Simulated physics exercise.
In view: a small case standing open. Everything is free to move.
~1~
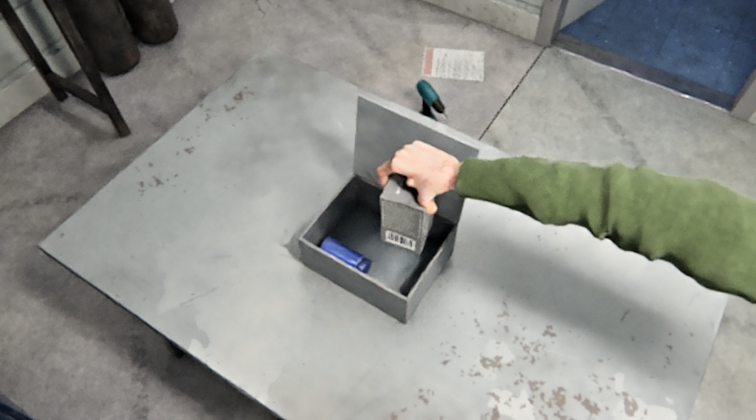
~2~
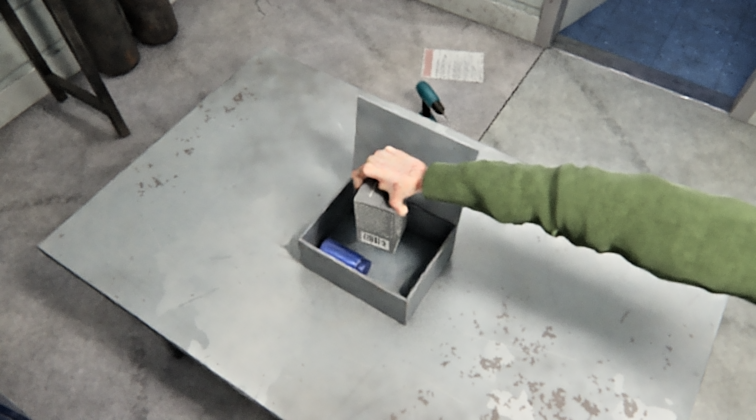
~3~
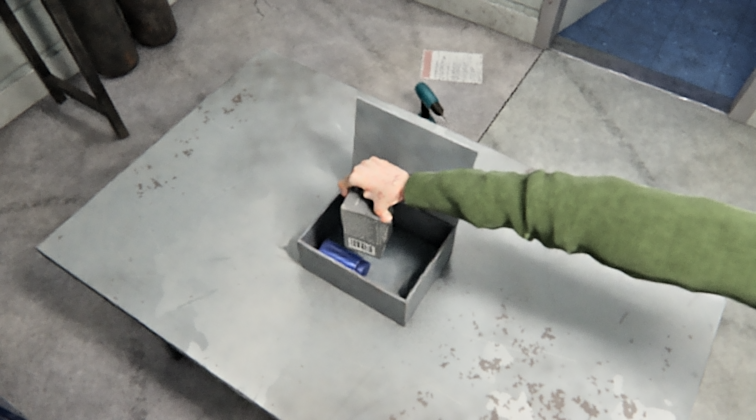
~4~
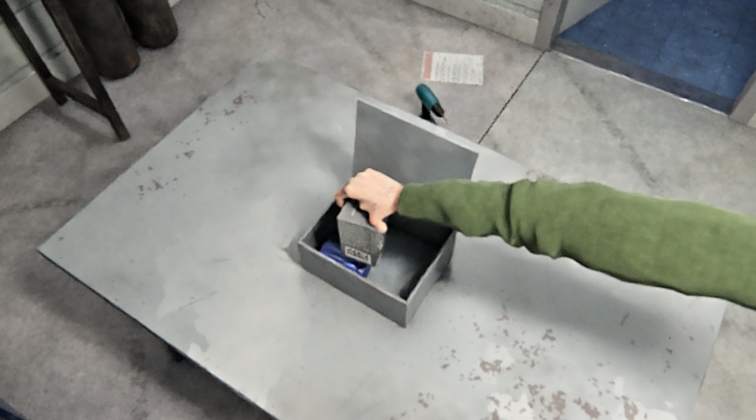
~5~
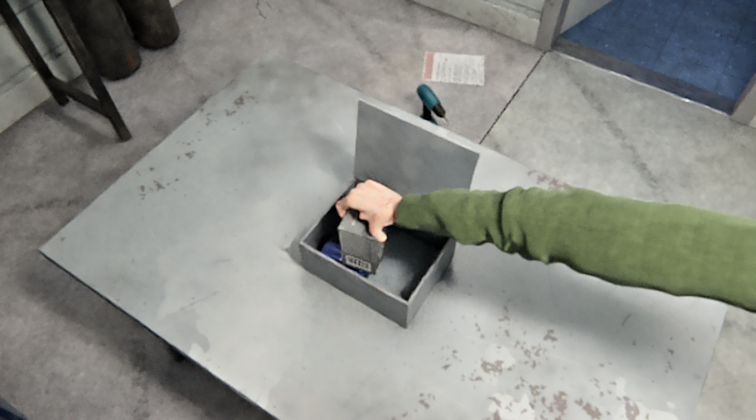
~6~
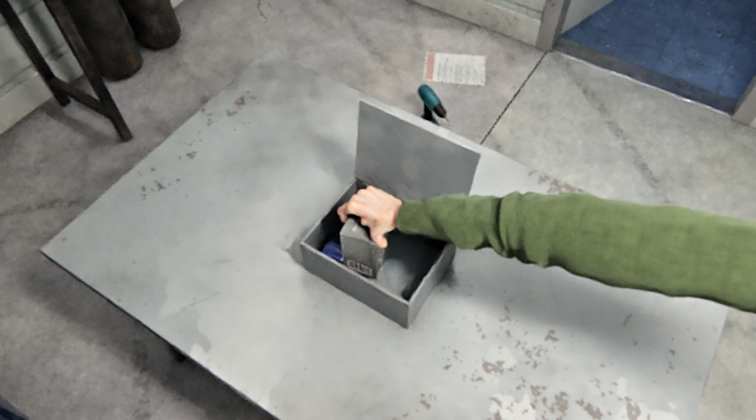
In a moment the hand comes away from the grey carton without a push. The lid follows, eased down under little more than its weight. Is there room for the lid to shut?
In the end the lid shuts flat.
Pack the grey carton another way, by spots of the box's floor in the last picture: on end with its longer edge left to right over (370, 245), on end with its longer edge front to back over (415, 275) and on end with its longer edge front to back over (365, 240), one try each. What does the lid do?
First, it will not close; second, it will not close; third, it is held up.
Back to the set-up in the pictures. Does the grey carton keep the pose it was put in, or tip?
The grey carton ends up tilted.
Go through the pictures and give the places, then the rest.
In the first frame, on its way; grey carton (408, 212); blue shaker (345, 258).
In the second frame, on its way; grey carton (382, 214); blue shaker (345, 259).
In the third frame, on its way; grey carton (368, 220); blue shaker (344, 261).
In the fourth frame, on its way; grey carton (364, 230); blue shaker (345, 262).
In the fifth frame, on its way; grey carton (364, 239).
In the sixth frame, put in, still held; grey carton (365, 244).
Then, 0.40 s after the last picture, grey carton on its side near (382, 241); blue shaker rolled a little.
Then, 1.30 s after the last picture, lid 78° above the rim; grey carton on its side near (385, 243).
Then, 1.80 s after the last picture, lid 43° above the rim; grey carton on its side near (385, 243).
Then, 2.10 s after the last picture, lid 16° above the rim; grey carton on its side near (385, 243).
At rest, lid shut; tipped over in the box, grey carton; blue shaker in place. Seen from the same camera at the end, grey carton near (385, 243).
